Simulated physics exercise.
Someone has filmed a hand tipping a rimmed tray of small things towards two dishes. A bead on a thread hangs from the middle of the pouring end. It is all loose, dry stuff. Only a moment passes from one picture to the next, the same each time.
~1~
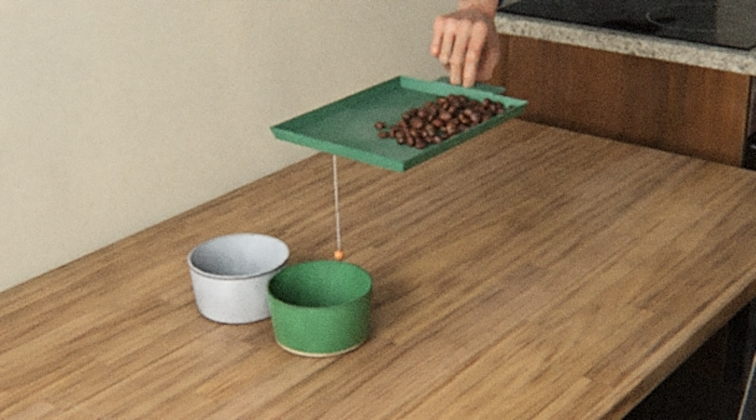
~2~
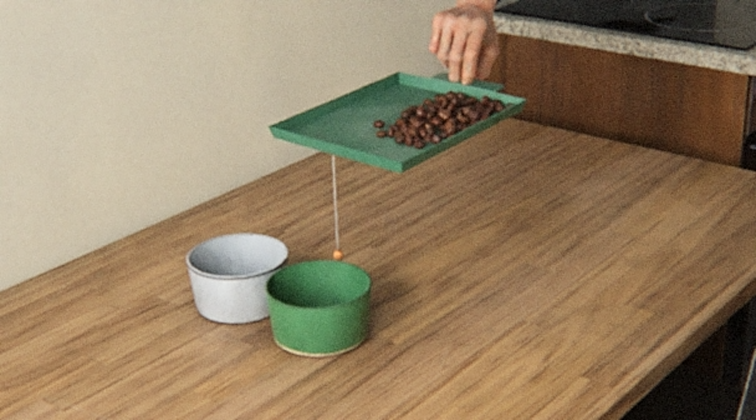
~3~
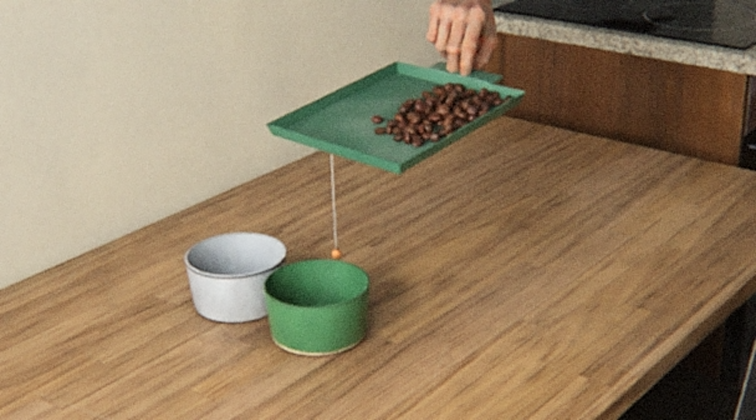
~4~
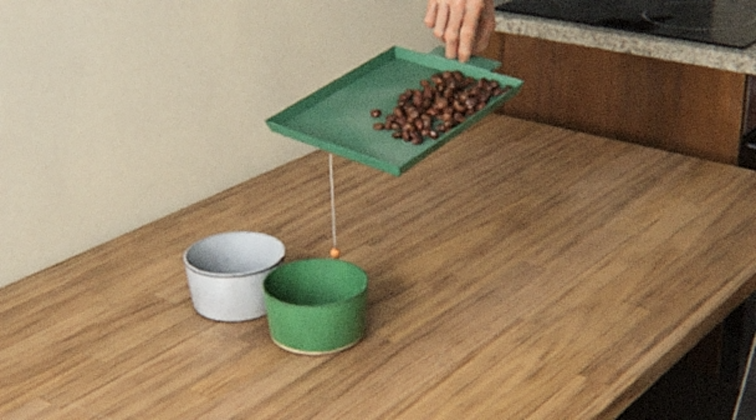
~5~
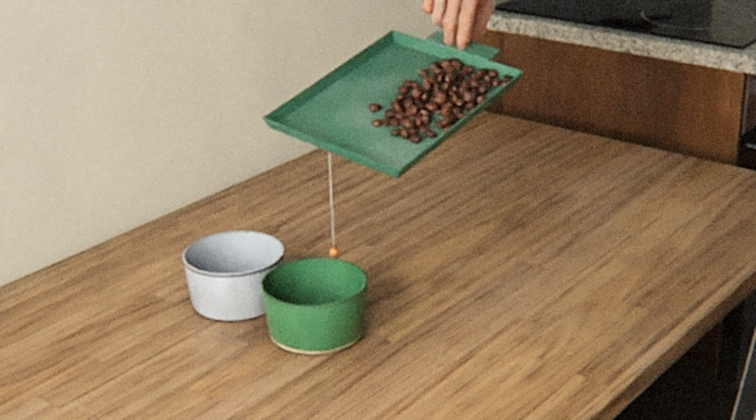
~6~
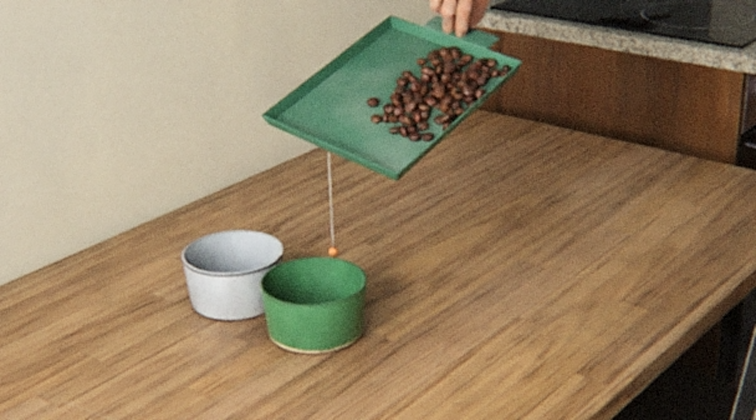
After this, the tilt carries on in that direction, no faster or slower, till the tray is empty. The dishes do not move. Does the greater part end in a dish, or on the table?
Together they catch under half.
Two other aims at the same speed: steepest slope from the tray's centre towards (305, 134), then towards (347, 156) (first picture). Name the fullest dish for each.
At the first place the left one, at the second the dish on the right.
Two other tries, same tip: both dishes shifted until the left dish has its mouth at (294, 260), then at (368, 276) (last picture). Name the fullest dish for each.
In turn: The right-hand dish; the left-hand dish.
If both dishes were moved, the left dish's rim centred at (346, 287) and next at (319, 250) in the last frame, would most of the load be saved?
In turn: Most of it; the larger part.
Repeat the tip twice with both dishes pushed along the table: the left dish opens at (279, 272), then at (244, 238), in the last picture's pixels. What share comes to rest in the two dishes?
Near 90 % and 0 %.
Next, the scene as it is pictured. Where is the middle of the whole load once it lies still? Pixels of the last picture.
Roughly at (379, 356).
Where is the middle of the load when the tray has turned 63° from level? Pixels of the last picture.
Roughly at (396, 160).
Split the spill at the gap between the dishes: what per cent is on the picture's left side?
Roughly 0 in a hundred.
Shortly afterwards, tray tipped steeply; the bulk on the tray; only a few outside both; near a quarter in the air.
Next, tray tipped past a quarter turn; a little in the right dish; the bulk outside both; a little in the air.
Some moments later, tray tipped past a quarter turn; a little in the right dish; the bulk outside both.
In the end, tray tipped past a quarter turn; a little in the right dish; none at all in the left dish; the bulk outside both.
